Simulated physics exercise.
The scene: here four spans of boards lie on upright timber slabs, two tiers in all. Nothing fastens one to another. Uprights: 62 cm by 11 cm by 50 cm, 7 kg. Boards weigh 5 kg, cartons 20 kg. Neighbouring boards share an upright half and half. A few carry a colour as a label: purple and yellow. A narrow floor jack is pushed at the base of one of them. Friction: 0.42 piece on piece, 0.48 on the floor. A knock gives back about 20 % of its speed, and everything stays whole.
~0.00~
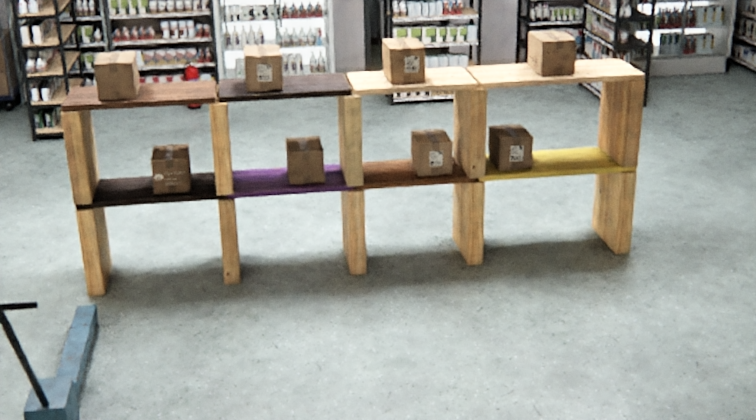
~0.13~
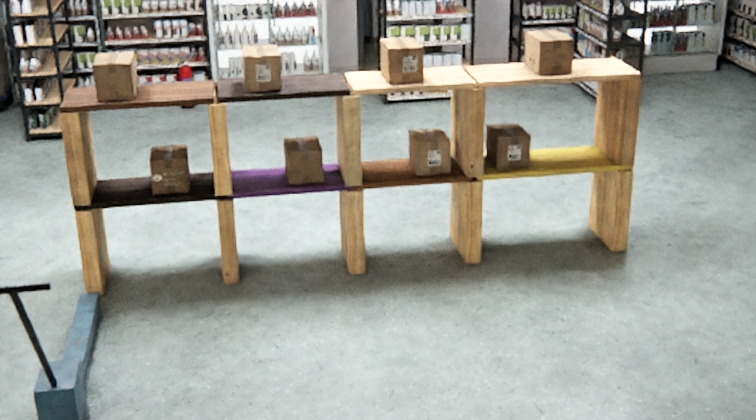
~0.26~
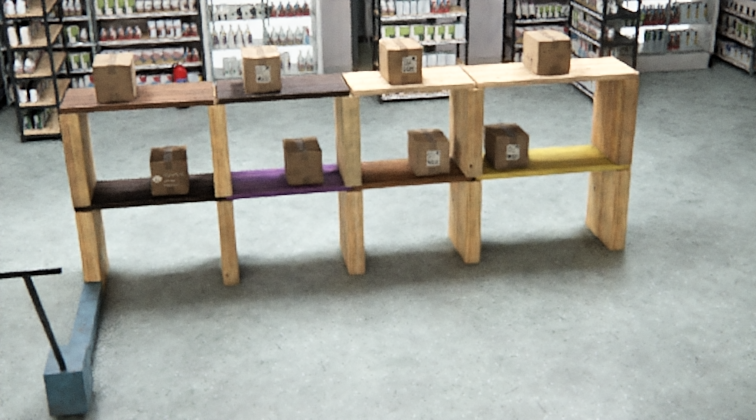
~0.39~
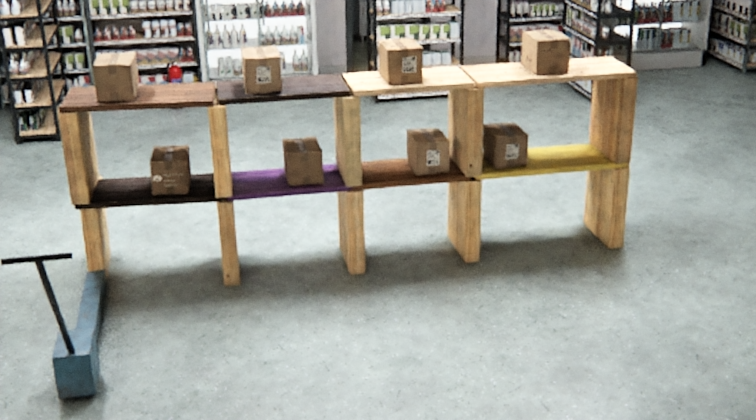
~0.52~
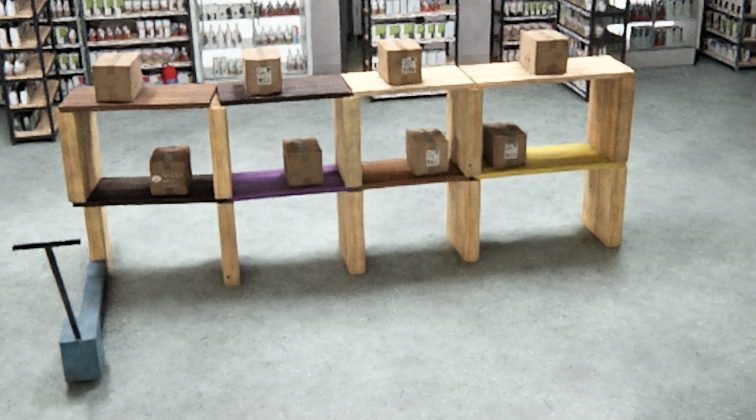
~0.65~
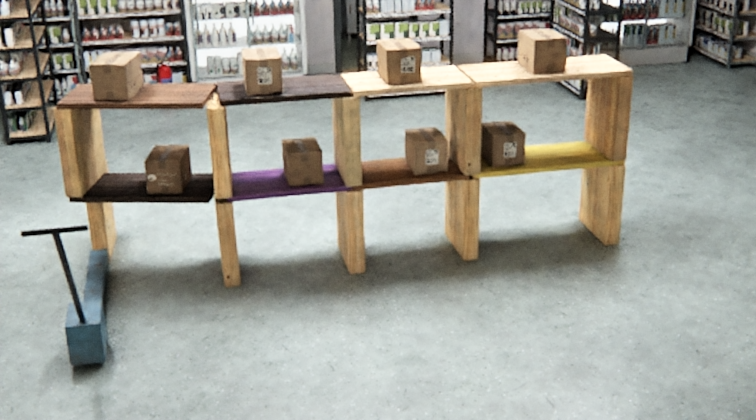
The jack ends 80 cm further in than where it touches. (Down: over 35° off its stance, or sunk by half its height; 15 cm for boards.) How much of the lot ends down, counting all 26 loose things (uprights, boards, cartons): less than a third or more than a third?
Ending down: Less than a third.
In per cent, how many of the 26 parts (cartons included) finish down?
Near 20 per cent.
After 0.80 s, none of the 26 pieces down, 6 disturbed.
After 2.02 s, 2 of the 26 pieces down.
After 2.28 s, 5 of the 26 pieces down.
In the end (3.8 s), 5 of the 26 pieces down; purple board unmoved; yellow board unmoved. That is 19 per cent. From the last view, middles, purple board near (286, 182), yellow board near (539, 158).
